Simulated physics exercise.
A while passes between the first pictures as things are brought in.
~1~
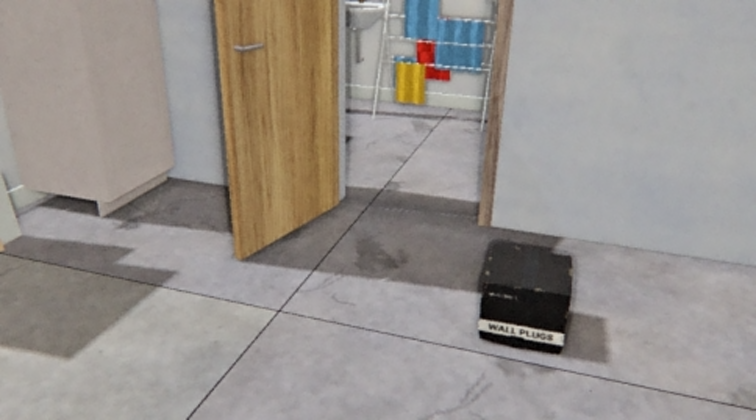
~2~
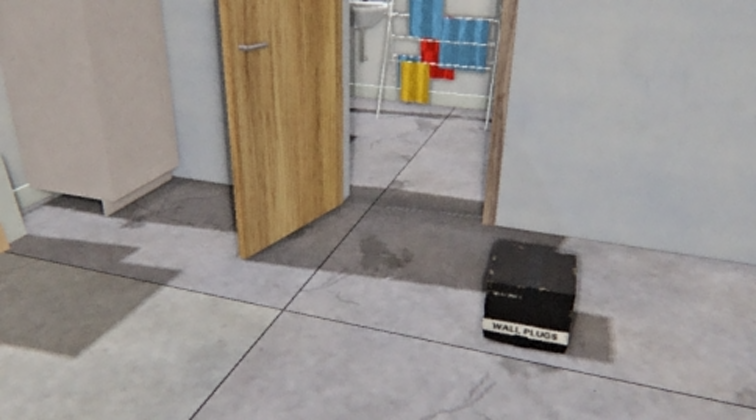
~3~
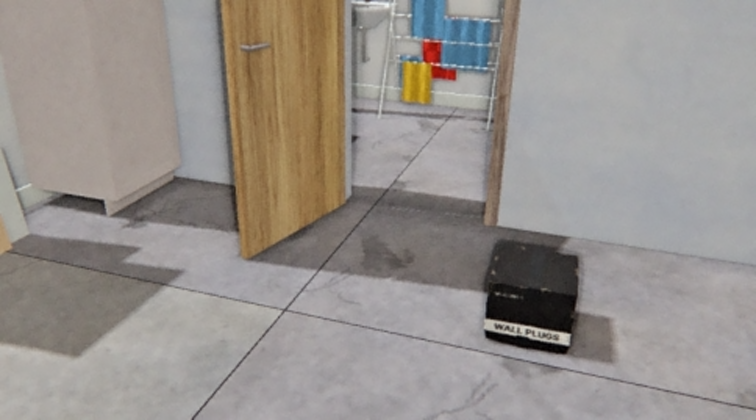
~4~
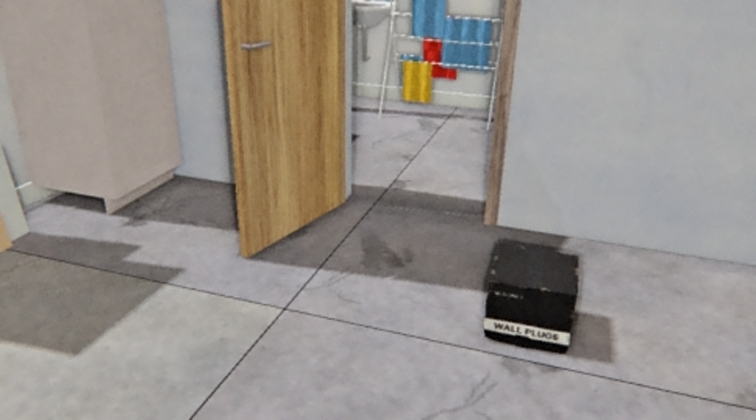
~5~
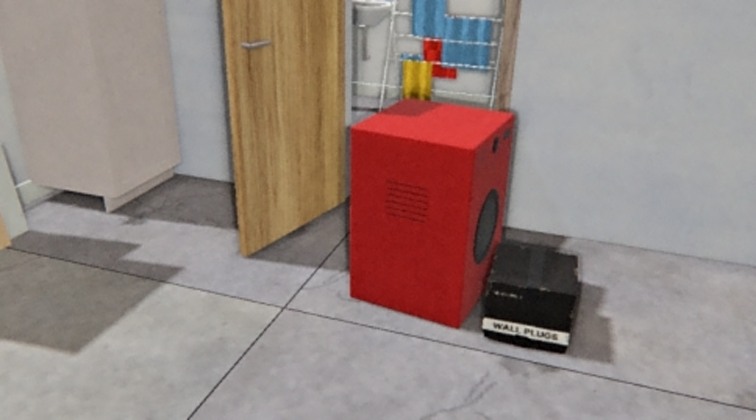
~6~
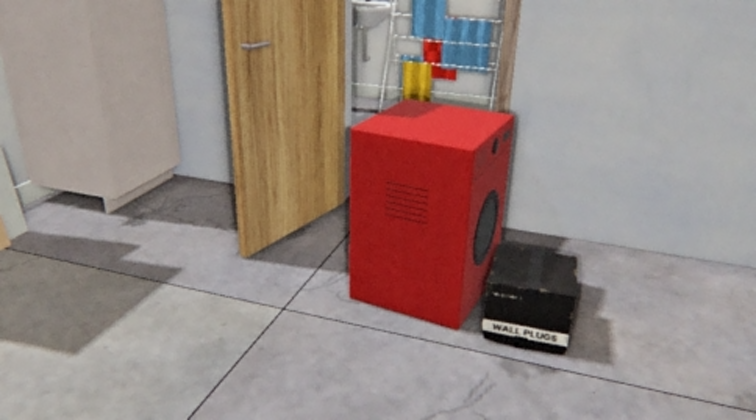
A red appliance appears beside the still black box, in front of the open wooden door.
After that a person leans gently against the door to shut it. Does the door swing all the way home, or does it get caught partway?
So the door never meets the frame after all.
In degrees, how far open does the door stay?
Some 60°.
Then, 0.60 s later than the last frame, door at 87°.
Then, 0.90 s later than the last frame, door at 66°.
When it is over, door at 58°; both as before. End places, in pixels of the last picture, red appliance near (433, 209).
